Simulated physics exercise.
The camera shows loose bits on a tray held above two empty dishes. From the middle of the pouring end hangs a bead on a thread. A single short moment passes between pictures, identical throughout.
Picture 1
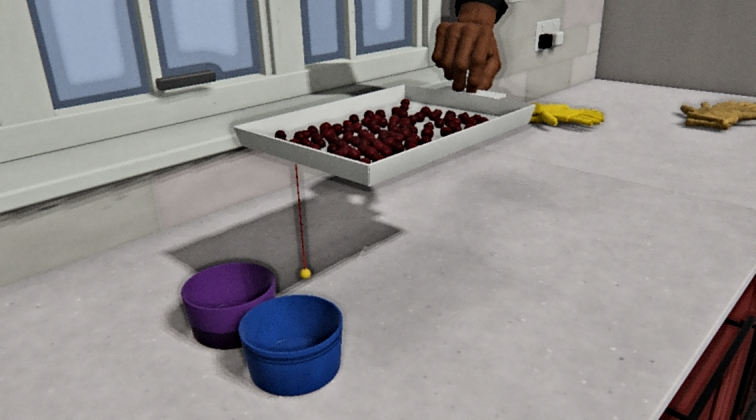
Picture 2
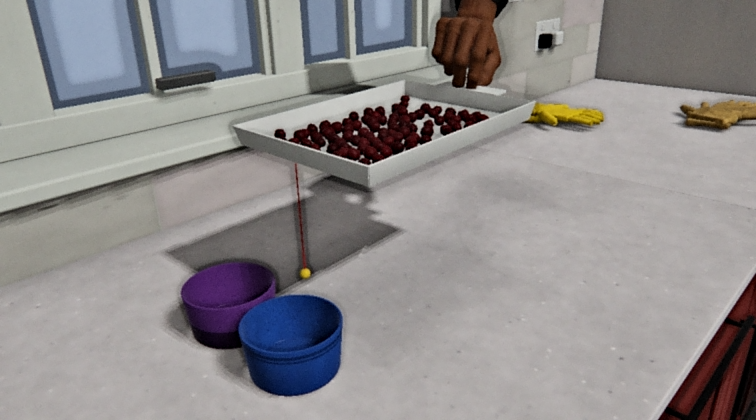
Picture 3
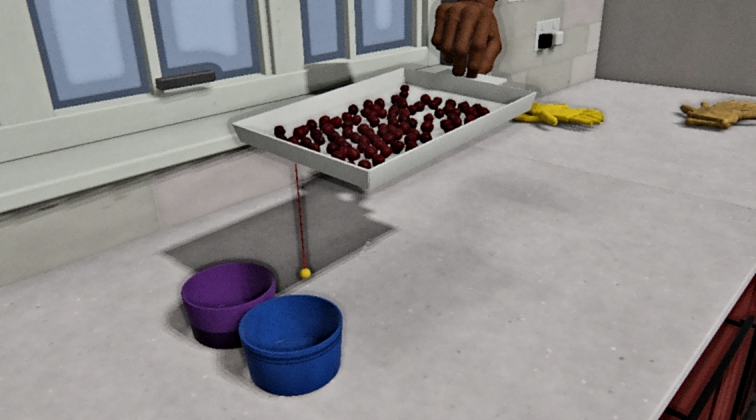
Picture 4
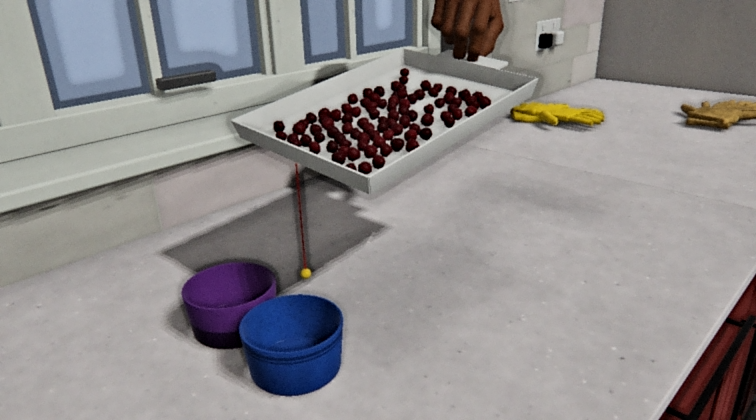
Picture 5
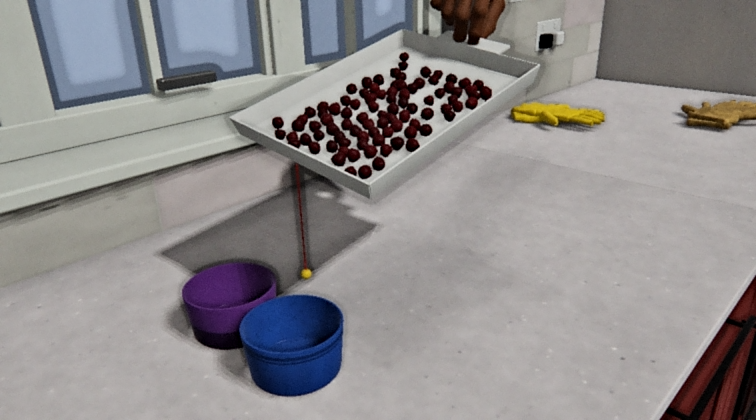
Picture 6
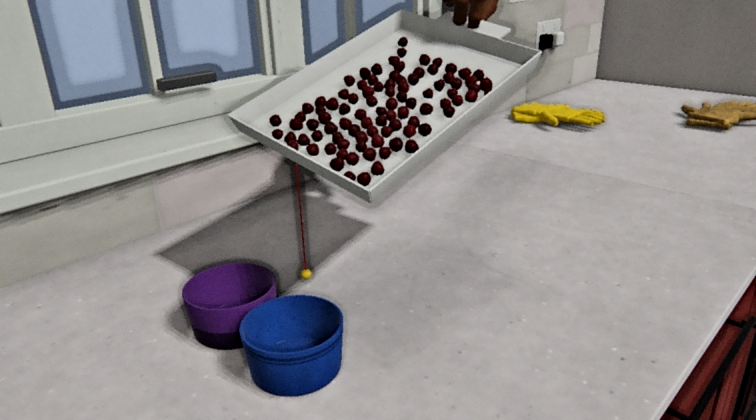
On a pale counter, a hand gradually tilts a white tray of dark red cherries.
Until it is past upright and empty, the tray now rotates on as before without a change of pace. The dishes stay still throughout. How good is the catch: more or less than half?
Most of what falls will come down outside the dishes.
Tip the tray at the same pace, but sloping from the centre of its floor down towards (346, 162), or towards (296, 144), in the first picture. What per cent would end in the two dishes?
In turn, 40 percent and then 50 percent.
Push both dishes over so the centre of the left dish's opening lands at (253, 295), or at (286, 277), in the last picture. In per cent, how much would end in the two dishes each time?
Around 50 and around 70 per cent, in that order.
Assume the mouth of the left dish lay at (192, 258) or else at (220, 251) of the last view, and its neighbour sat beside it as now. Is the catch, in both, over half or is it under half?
At place one a lesser share; at place two a lesser share.
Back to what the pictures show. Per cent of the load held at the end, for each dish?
Left about 0, right about 20 in a hundred.
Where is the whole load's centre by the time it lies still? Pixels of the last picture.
Close to (362, 390), more or less.
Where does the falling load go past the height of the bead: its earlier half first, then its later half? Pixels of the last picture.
Half one: (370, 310), half two: (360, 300).
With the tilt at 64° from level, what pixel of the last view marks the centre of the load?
Somewhere around pixel (364, 131) in the last picture.
Shortly afterwards, tray tipped steeply; all but a few on the tray; only a few in the air.
Next, tray tipped past a quarter turn; the bulk on the tray; only a few in the right dish; a little outside both; near a quarter in the air.
Some moments later, tray tipped past a quarter turn; a little in the right dish; the bulk outside both.
In the end, tray tipped past a quarter turn; a little in the right dish; none at all in the left dish; the bulk outside both.
